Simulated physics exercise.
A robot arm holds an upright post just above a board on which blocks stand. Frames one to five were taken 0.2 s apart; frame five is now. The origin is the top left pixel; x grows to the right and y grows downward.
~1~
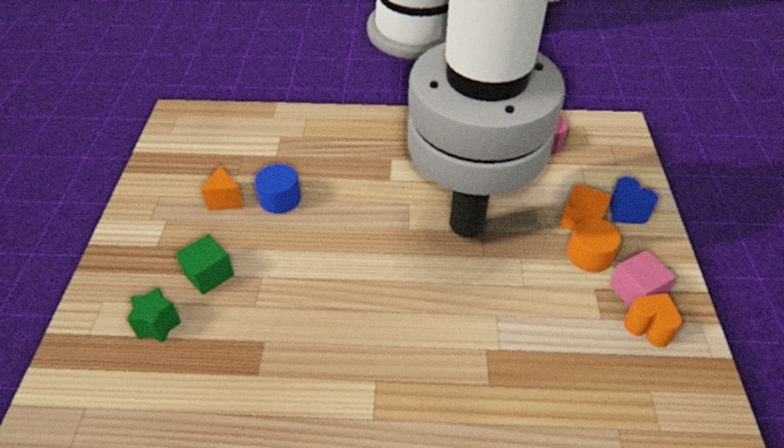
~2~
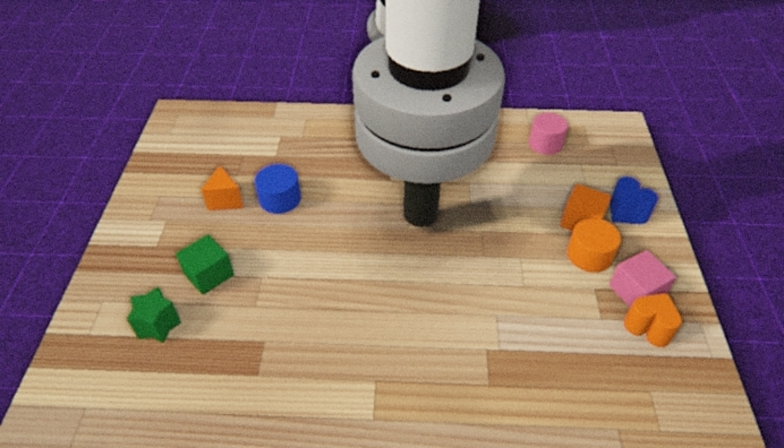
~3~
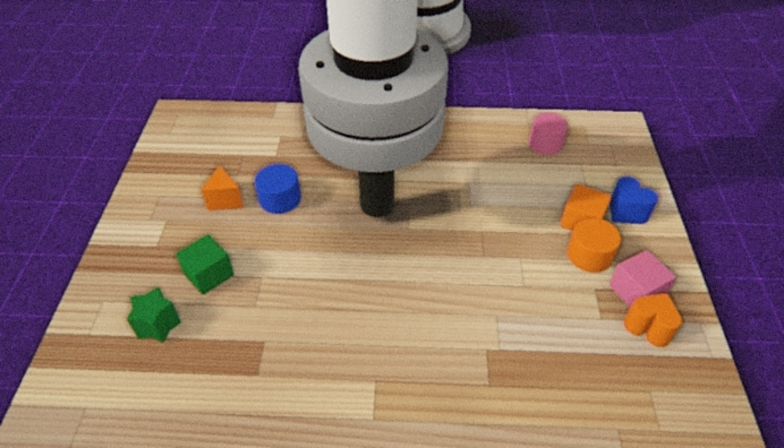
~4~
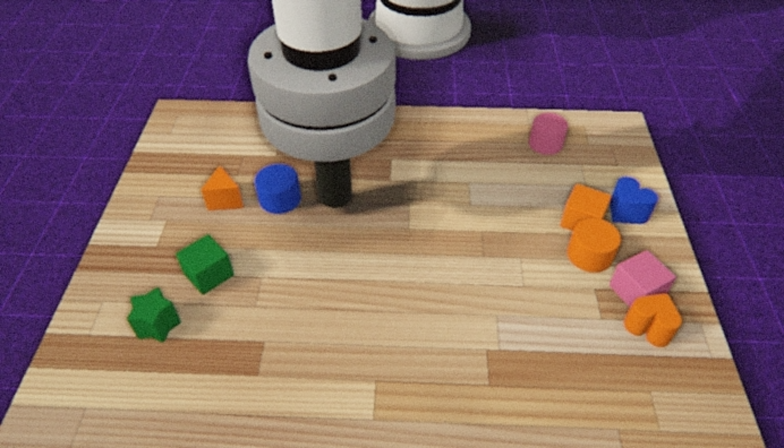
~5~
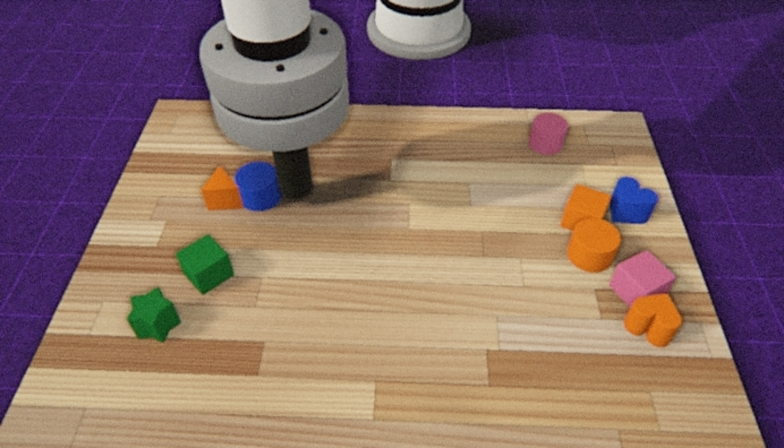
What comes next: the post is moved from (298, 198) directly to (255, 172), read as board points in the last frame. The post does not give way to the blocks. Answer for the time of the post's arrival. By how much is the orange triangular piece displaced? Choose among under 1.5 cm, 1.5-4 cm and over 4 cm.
Offset: 1.5 to 4 cm.
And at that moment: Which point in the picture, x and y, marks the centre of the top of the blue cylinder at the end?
The answer is (217, 166).
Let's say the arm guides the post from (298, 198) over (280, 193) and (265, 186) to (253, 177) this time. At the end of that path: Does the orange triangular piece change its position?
It seems so.
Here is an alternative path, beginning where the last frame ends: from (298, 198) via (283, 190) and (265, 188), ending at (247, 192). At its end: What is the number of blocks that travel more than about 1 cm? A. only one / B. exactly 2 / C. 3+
B - exactly 2.
The first path, step by step. Halfway along, post at (274, 175); orange triangular piece at (202, 184), turned 15° clockwise; blue cylinder at (233, 171).
At the end, post at (253, 163); orange triangular piece at (195, 188); blue cylinder at (217, 166).
